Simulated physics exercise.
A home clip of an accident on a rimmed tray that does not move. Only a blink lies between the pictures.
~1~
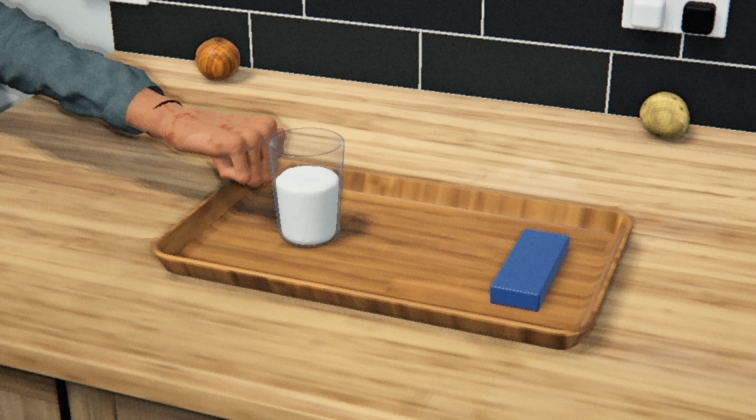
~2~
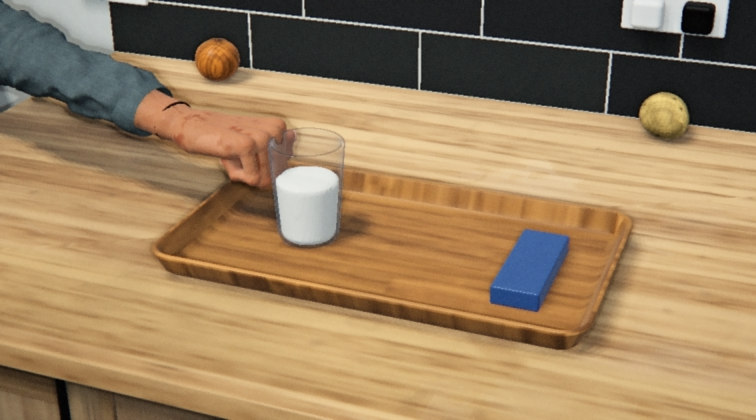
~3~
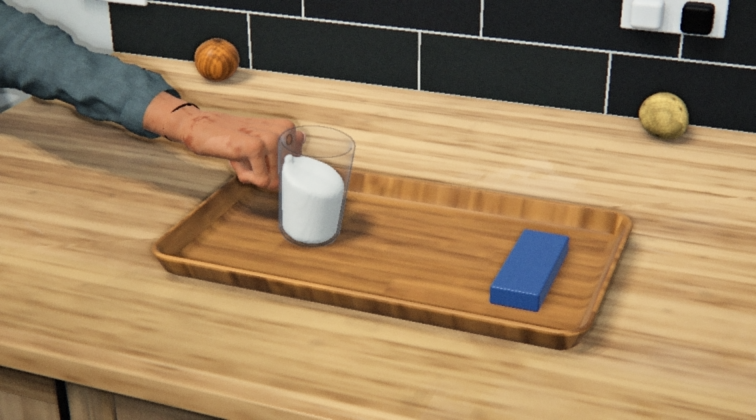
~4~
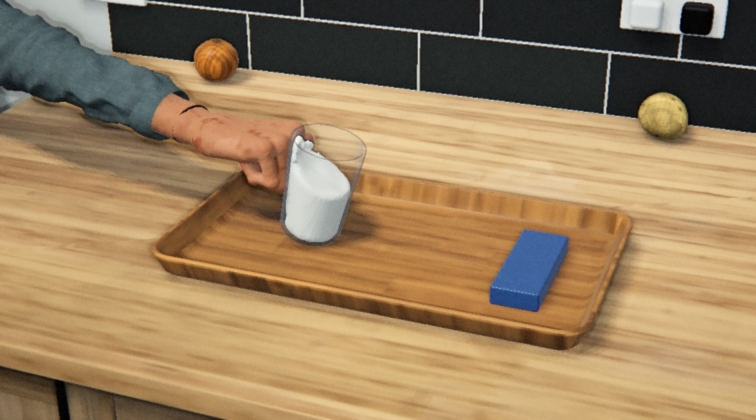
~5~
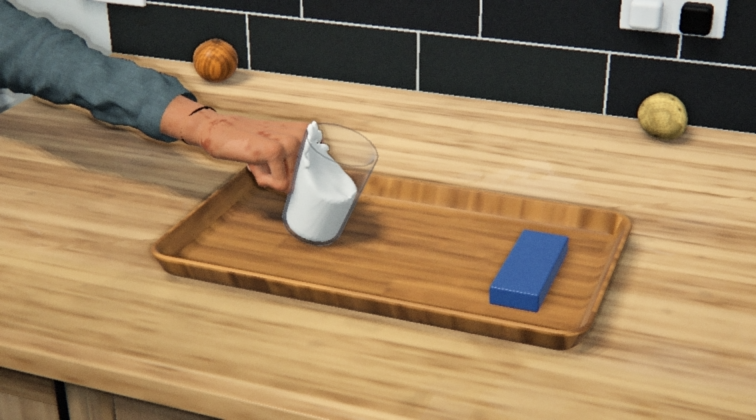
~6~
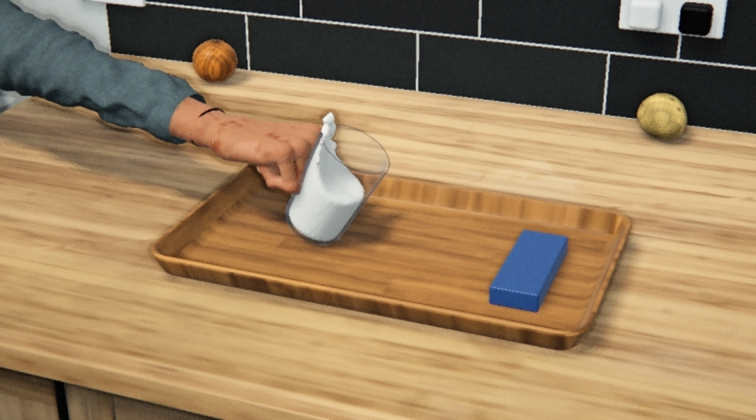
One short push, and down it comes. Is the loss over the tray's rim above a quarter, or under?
As it turns out, under a quarter gets off the tray.
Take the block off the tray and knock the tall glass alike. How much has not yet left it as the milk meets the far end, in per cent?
Near 50 %.
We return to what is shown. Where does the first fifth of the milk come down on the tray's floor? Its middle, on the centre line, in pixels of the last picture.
Near (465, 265).
A moment on, the tall glass lies on its side and 92 per cent is in the glass, 5 on the tray and 3 above or beyond its rim.
Next, the tall glass lies on its side and 45 per cent is in the glass, 43 on the tray and 13 above or beyond its rim.
Then the tall glass lies on its side and 25 per cent is in the glass, 54 on the tray and 21 above or beyond its rim.
Later the tall glass lies on its side and 14 per cent is in the glass, 79 on the tray and 7 above or beyond its rim.
In the end 93 per cent is held by tray and glass, 7 is off the tray.
